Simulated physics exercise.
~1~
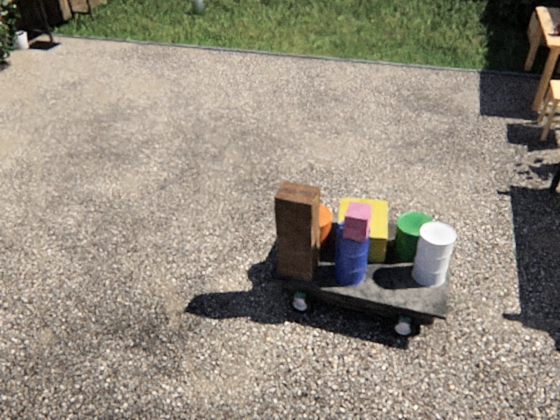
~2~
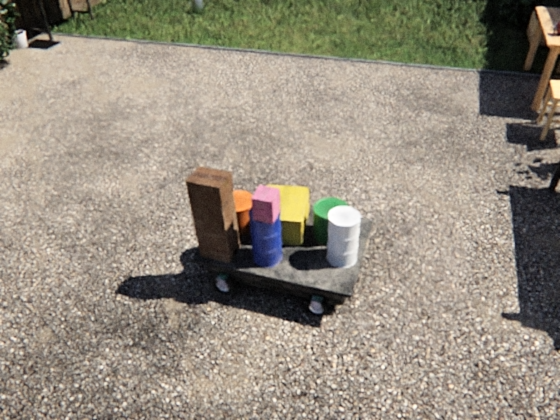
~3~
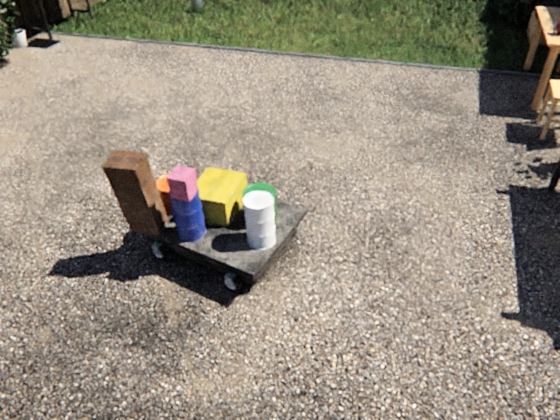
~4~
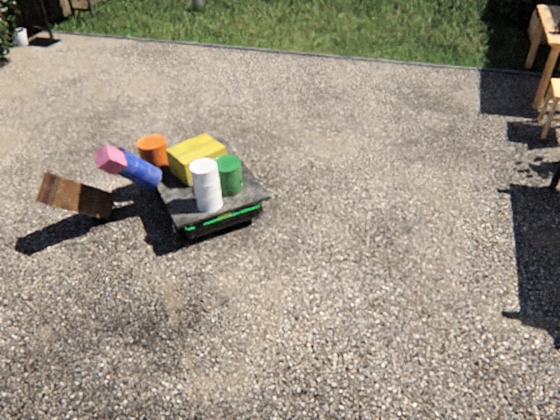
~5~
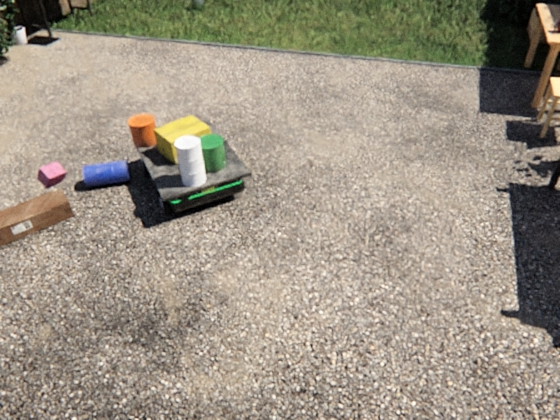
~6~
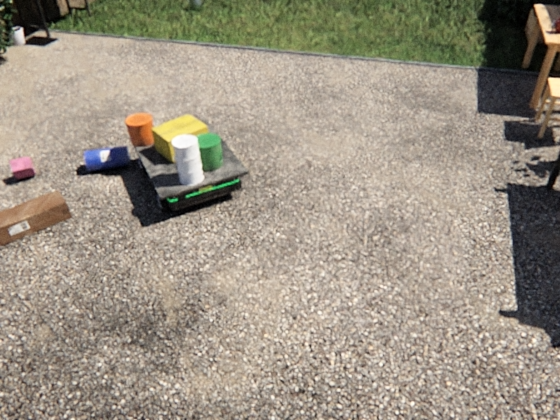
Wheeled cart rolling left across gravelly paving and turning, its brown box, blue canister and pink box toppling off before it stops.
